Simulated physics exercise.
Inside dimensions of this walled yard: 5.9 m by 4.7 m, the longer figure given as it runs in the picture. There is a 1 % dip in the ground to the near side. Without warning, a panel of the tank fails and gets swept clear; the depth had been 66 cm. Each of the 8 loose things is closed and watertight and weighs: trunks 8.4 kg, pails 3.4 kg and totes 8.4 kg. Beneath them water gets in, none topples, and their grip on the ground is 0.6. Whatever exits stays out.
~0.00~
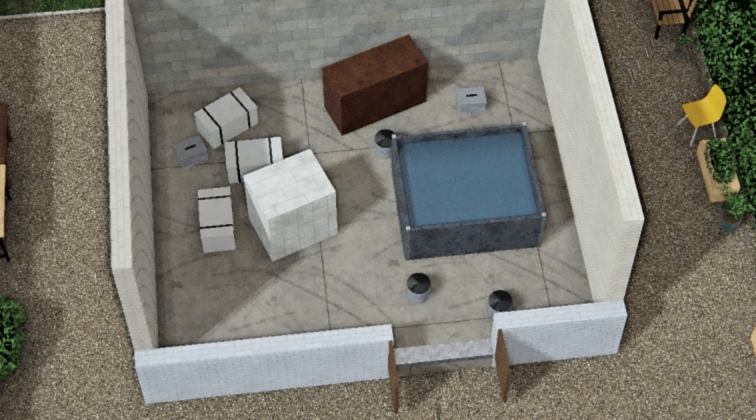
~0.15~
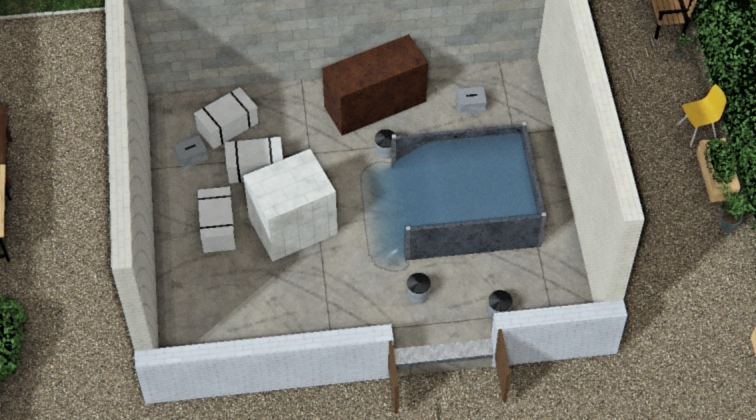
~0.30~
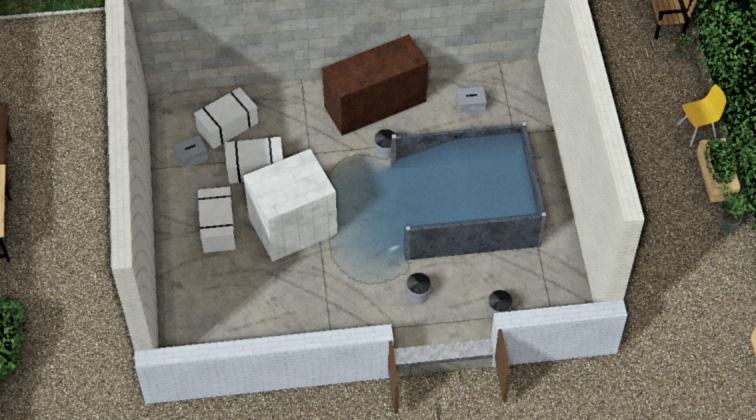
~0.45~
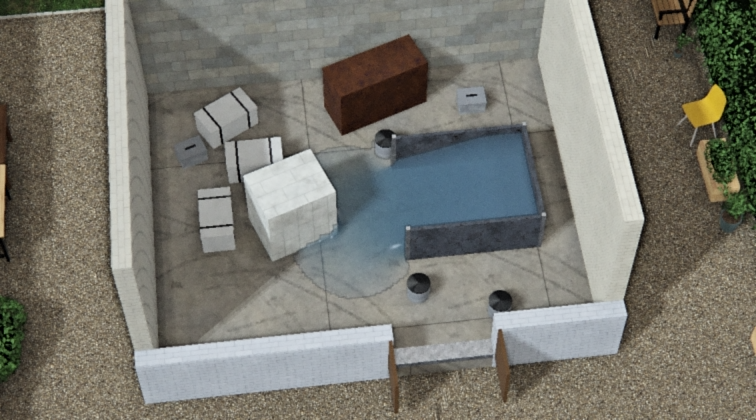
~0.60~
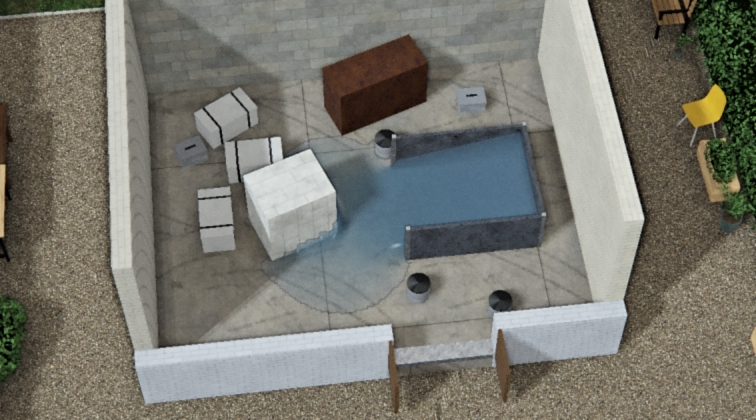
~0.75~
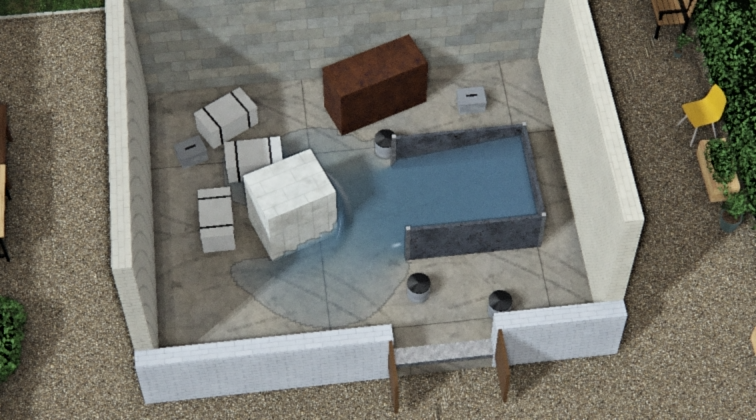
In a walled yard, water pours from a tank's open left side and spreads around a white block.
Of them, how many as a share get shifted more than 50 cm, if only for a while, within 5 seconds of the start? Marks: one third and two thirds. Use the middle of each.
Seems to me it will amount to a middle share.
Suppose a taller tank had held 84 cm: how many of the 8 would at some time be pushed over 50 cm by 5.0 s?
In that case 4 of them.
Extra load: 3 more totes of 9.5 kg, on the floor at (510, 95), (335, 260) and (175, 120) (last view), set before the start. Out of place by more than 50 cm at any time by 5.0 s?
Going through them, I'd say falls short, exceeds it and finally exceeds it.
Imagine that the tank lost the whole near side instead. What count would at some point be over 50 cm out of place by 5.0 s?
Result: 2.
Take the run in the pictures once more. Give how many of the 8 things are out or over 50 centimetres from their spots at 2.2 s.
The count is 2.
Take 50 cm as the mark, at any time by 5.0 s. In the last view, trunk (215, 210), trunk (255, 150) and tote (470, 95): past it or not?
First exceeding it, second exceeding it, third falling below it.
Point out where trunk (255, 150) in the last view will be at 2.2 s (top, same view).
Estimated pixel: Around (202, 158).
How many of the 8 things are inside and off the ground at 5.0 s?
4 at that moment.
After 1.1 s 0 of 8 are over 50 cm from their spots; 0 afloat.
After 2.2 s 2 of 8 are over 50 cm from their spots; 2 afloat.
After 3.5 s 1 of 8 are over 50 cm from their spots; 4 afloat.
After 5.0 s 2 of 8 are over 50 cm from their spots, and 4 have been at some point; 4 afloat.
